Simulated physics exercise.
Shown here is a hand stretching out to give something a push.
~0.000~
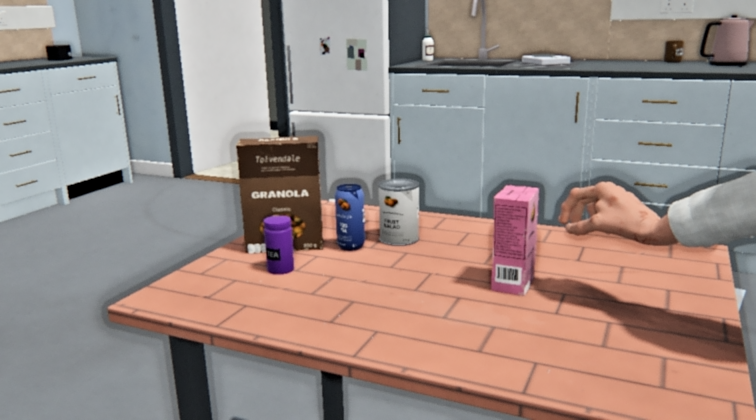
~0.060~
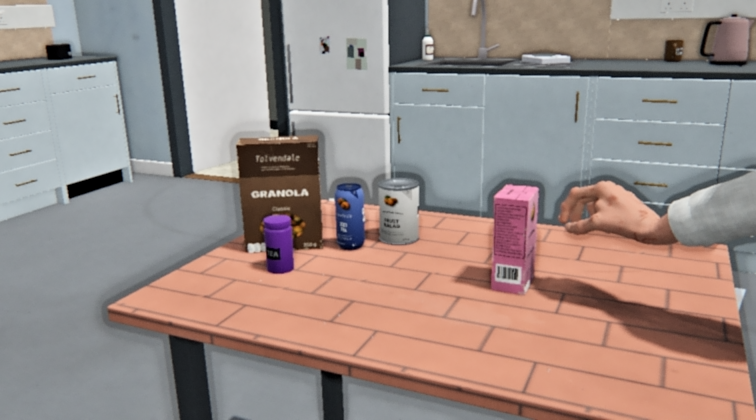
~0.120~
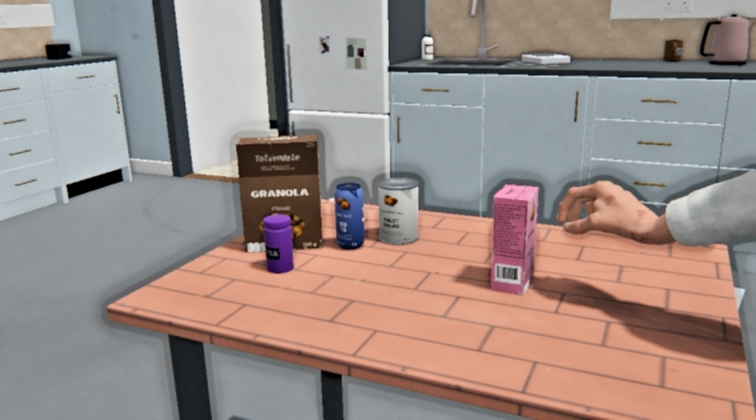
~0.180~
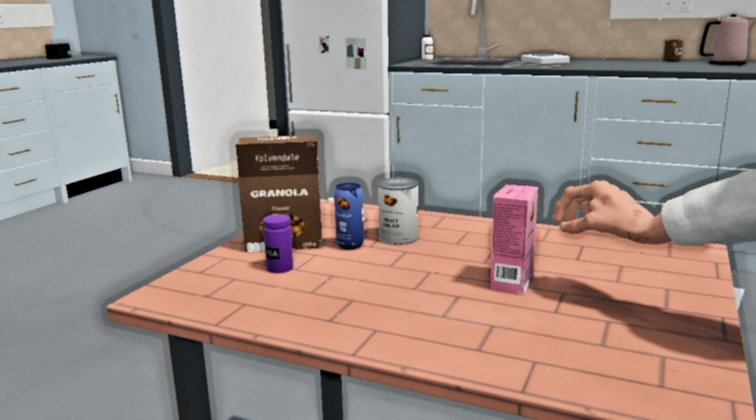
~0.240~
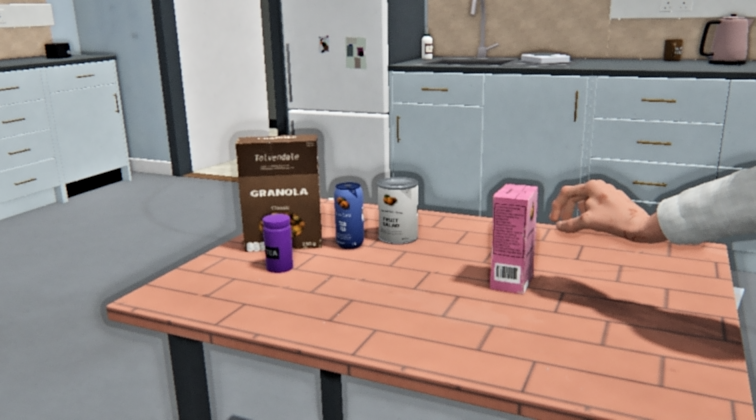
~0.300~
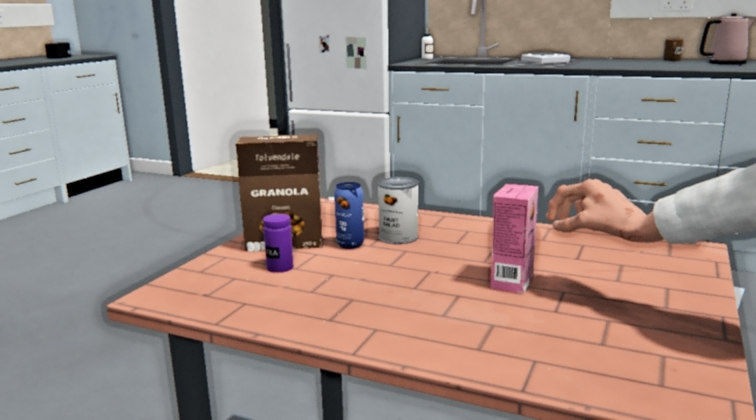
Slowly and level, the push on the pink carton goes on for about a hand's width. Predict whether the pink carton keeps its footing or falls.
Knocked down.
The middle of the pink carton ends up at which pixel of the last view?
Near (448, 258).
After 0.90 s, pink carton tipped 14° from how it was near (502, 234).
After 1.30 s, pink carton tipped 57° from how it was near (468, 239).
After 1.40 s, pink carton on its side near (449, 258).
At rest (2.5 s), tipped over on the table, pink carton. Seen from the same camera at the end, pink carton near (448, 258).
